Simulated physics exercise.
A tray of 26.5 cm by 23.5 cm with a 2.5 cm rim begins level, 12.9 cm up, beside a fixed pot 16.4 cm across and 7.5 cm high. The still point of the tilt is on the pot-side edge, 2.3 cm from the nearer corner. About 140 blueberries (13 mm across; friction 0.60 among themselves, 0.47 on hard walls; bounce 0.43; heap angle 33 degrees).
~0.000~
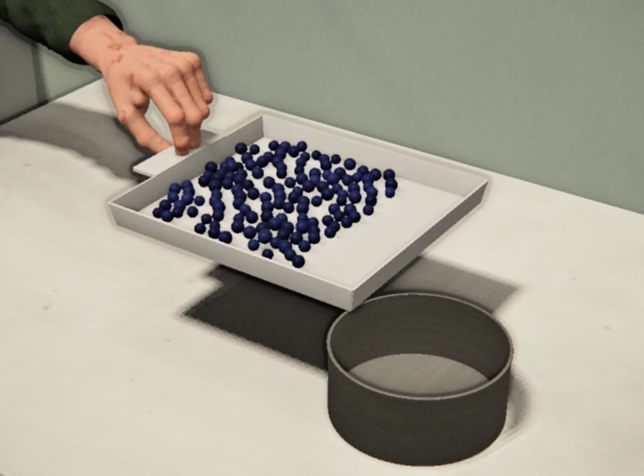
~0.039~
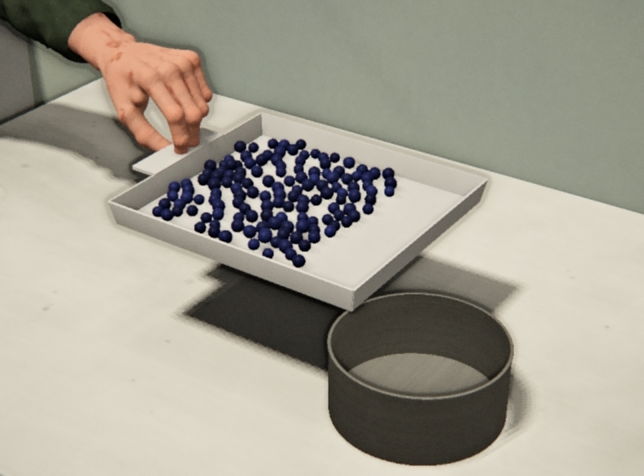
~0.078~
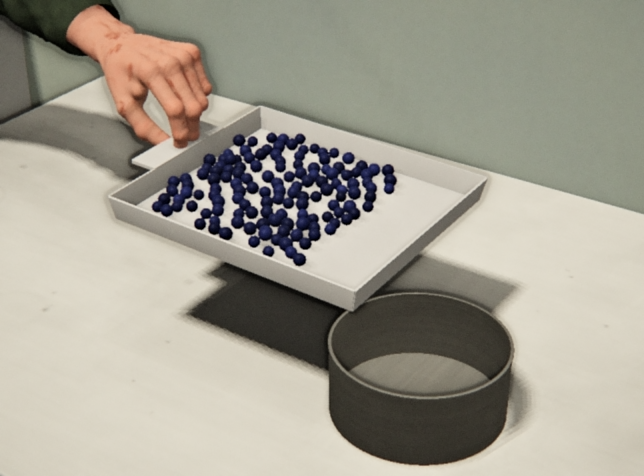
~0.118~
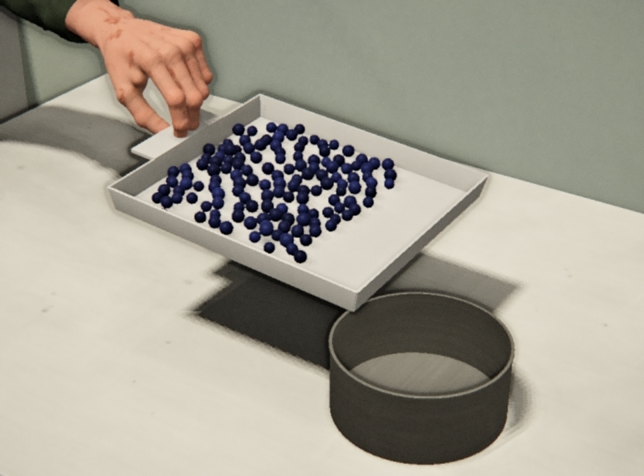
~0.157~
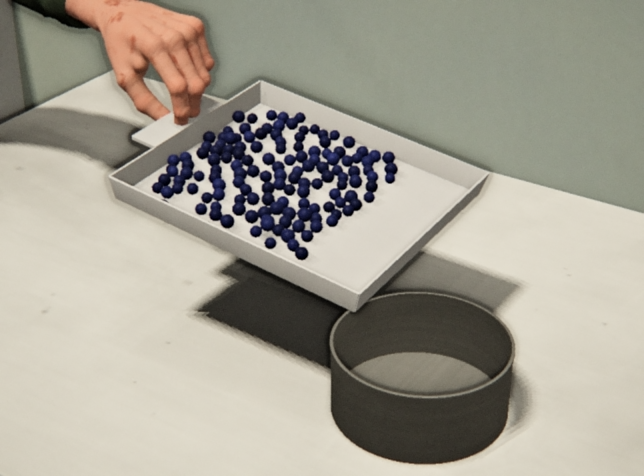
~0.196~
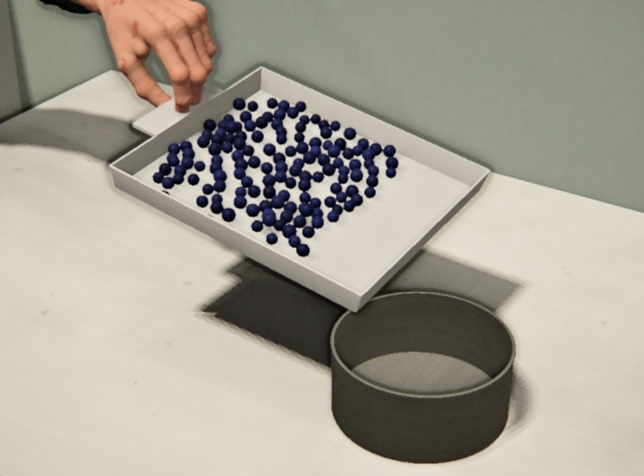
A hand slowly raises the left end of a white tray of blueberries.
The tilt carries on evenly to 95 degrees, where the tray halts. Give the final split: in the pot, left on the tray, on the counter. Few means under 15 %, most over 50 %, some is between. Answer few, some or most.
Pot: Most, tray: Few, counter: Some.
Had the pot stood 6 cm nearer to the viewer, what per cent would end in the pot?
Then about 70 per cent.
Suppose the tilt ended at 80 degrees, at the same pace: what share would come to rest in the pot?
In that case some 20 per cent.
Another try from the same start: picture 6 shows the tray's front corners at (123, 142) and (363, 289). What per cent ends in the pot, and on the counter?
Pot 60, counter 40.
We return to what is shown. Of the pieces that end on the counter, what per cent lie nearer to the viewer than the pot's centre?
Some 60 per cent.
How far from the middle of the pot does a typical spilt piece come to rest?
About 16 cm.
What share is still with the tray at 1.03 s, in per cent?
Roughly 85 per cent.
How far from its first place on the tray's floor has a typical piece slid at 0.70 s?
Roughly 12 cm.
After 0.70 s, tilt 51 degrees; the tray holds 100 %, the pot 0 %.
After 1.03 s, tilt 78 degrees; the tray holds 85 %, the pot 5 %.
After 1.46 s, tilt 95 degrees; the tray holds 35 %, the pot 30 %.
In the end, at 2.7 s, pot 75 %, tray 0 %, counter 25 %.
